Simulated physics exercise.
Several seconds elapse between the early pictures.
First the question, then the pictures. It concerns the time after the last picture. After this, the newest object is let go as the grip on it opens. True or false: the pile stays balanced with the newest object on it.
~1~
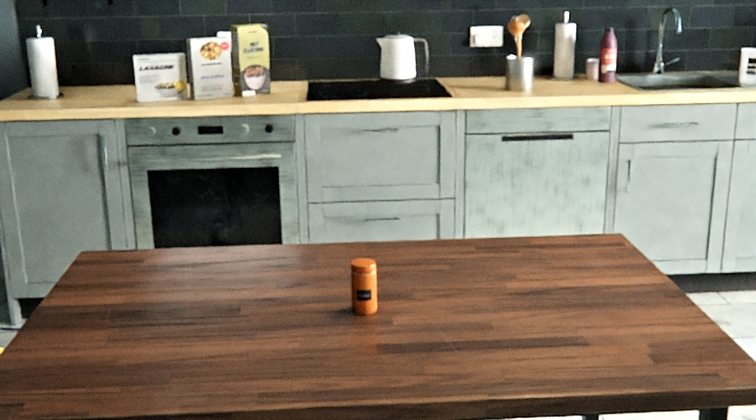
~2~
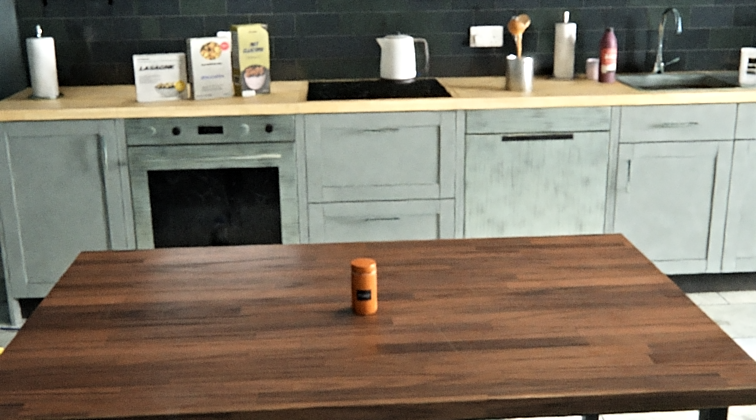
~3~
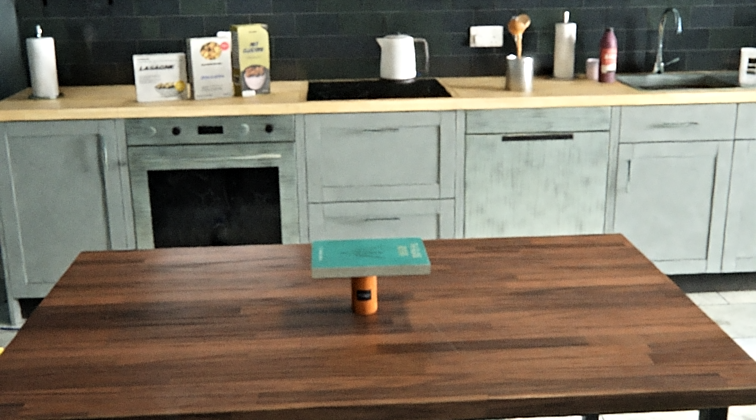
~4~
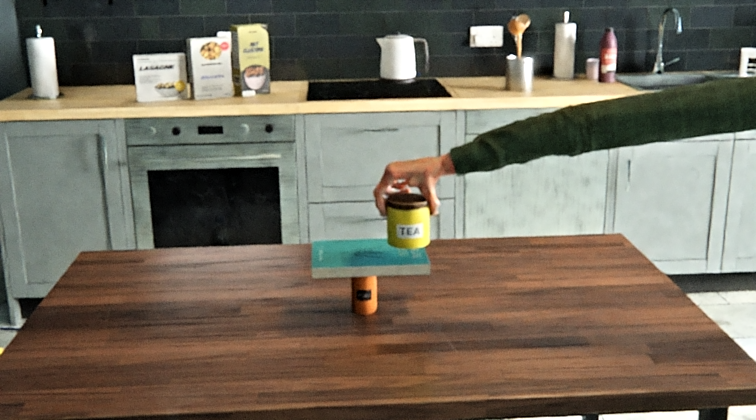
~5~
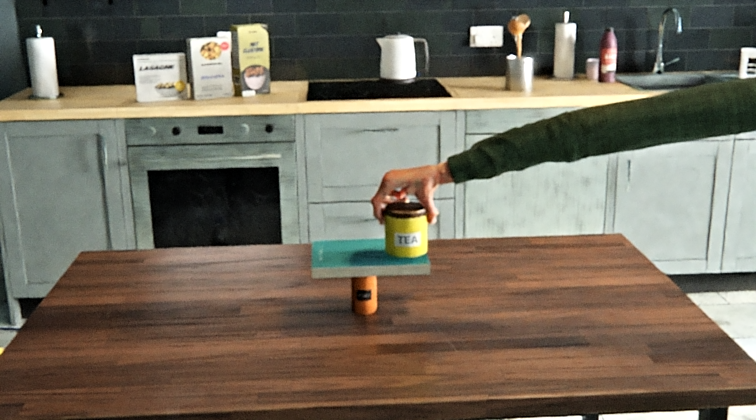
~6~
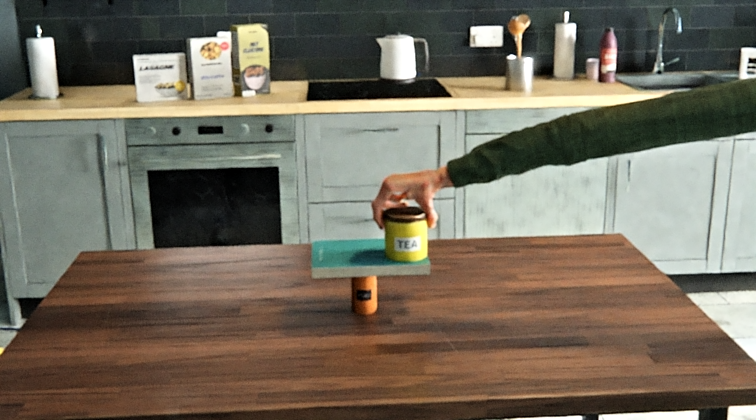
False.
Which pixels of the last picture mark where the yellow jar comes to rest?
It ends near (468, 295).
Then, 0.40 s on from there, yellow jar now fallen; turquoise book turned 64° from how it was put.
Then, 0.70 s on from there, turquoise book now fallen; orange shaker turned 57° from how it was put.
Then, 0.90 s on from there, orange shaker on its side.
In the end, fallen, turquoise book and yellow jar; toppled in the stack, orange shaker. At the end, from the last picture's camera, yellow jar near (468, 295). The stack loses its balance.
